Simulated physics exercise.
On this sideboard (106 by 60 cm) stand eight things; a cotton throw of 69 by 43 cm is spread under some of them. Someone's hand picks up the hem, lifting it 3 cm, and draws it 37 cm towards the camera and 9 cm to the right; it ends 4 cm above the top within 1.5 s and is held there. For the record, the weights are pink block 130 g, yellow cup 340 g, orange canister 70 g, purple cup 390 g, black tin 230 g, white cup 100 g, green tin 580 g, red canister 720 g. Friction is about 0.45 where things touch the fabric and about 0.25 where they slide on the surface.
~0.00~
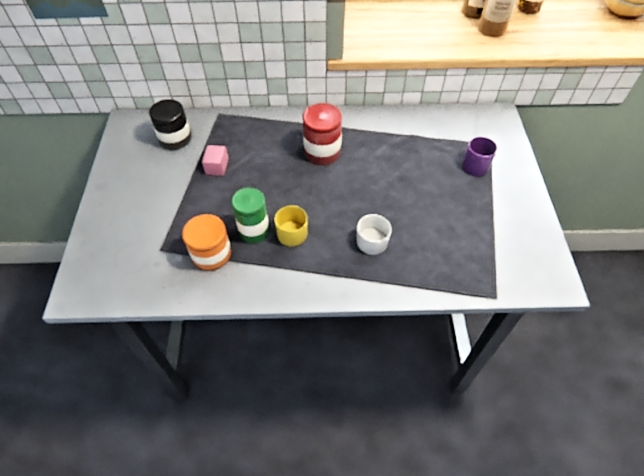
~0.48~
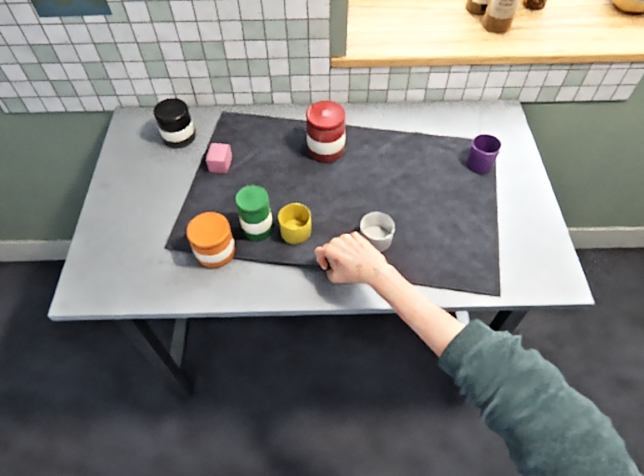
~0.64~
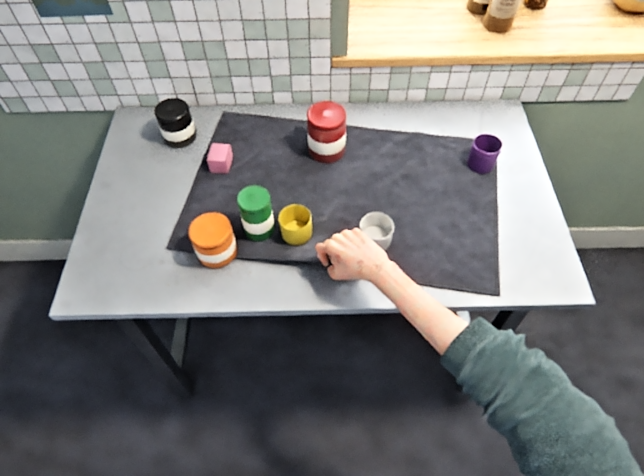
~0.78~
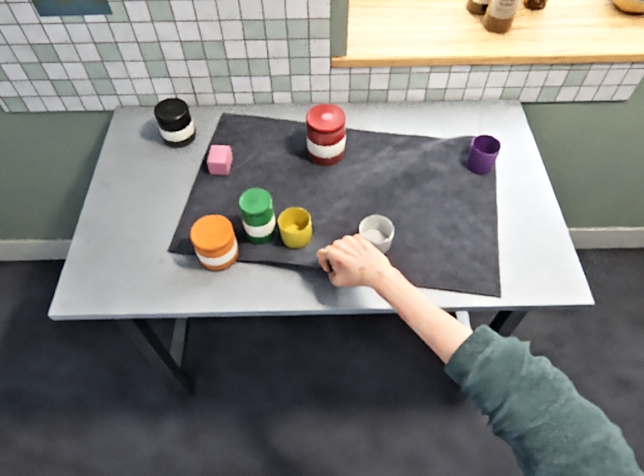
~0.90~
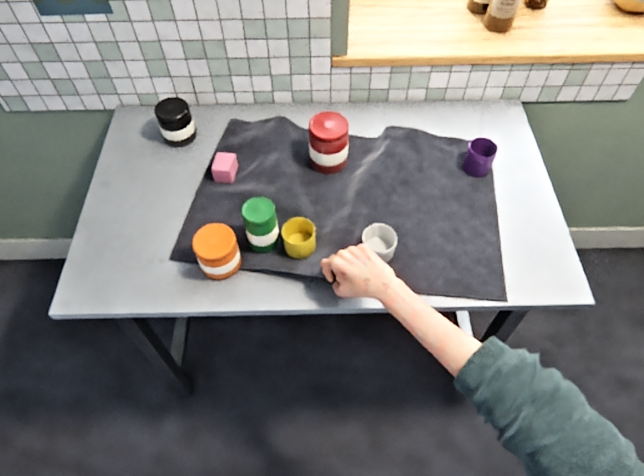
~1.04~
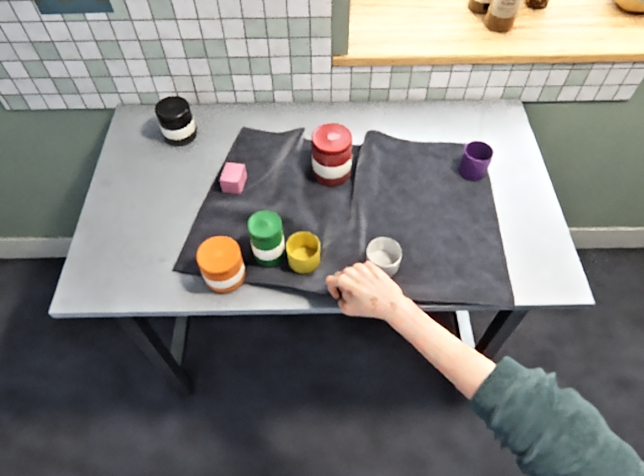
A hand grips the dark cloth's front edge and drags it slightly forward, shifting objects on it.
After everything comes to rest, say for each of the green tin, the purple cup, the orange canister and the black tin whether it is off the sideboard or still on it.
In order: Green tin: Off, purple cup: On, orange canister: Off, black tin: On.
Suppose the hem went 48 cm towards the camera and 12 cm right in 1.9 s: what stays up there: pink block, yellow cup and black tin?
In that case pink block is lost over the edge, yellow cup is lost over the edge and black tin holds on.
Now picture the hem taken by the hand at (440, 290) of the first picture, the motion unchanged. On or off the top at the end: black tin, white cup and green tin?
Outcome: Black tin keeps its place; white cup leaves the top; green tin leaves the top.
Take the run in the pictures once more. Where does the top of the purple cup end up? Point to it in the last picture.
It comes to rest at about (462, 250).
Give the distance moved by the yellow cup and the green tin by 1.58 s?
The yellow cup is 30 cm out, the green tin 35 cm.
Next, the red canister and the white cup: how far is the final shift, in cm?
About: Red canister 40 cm, white cup over the edge.
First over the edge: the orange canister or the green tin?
I'd pick the orange one.
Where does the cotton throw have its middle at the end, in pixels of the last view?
Close to (382, 342) in pixels.
By 1.3 s, 85 % of the cotton throw is still over the top; green tin 17 cm off its start, orange canister 16 cm off its start, purple cup 10 cm off its start.
By 1.6 s, 60 % of the cotton throw is still over the top; green tin lifted 8 cm, orange canister over the edge, purple cup 18 cm off its start.
By 1.8 s, 40 % of the cotton throw is still over the top; green tin over the edge, orange canister over the edge, purple cup 26 cm off its start at (459, 229).
By 2.1 s, 35 % of the cotton throw is still over the top; green tin over the edge, orange canister over the edge, purple cup 30 cm off its start.
By 3.7 s, 35 % of the cotton throw is still over the top; green tin over the edge, orange canister over the edge, purple cup 30 cm off its start at (462, 250), black tin 0 cm off its start at (172, 107).
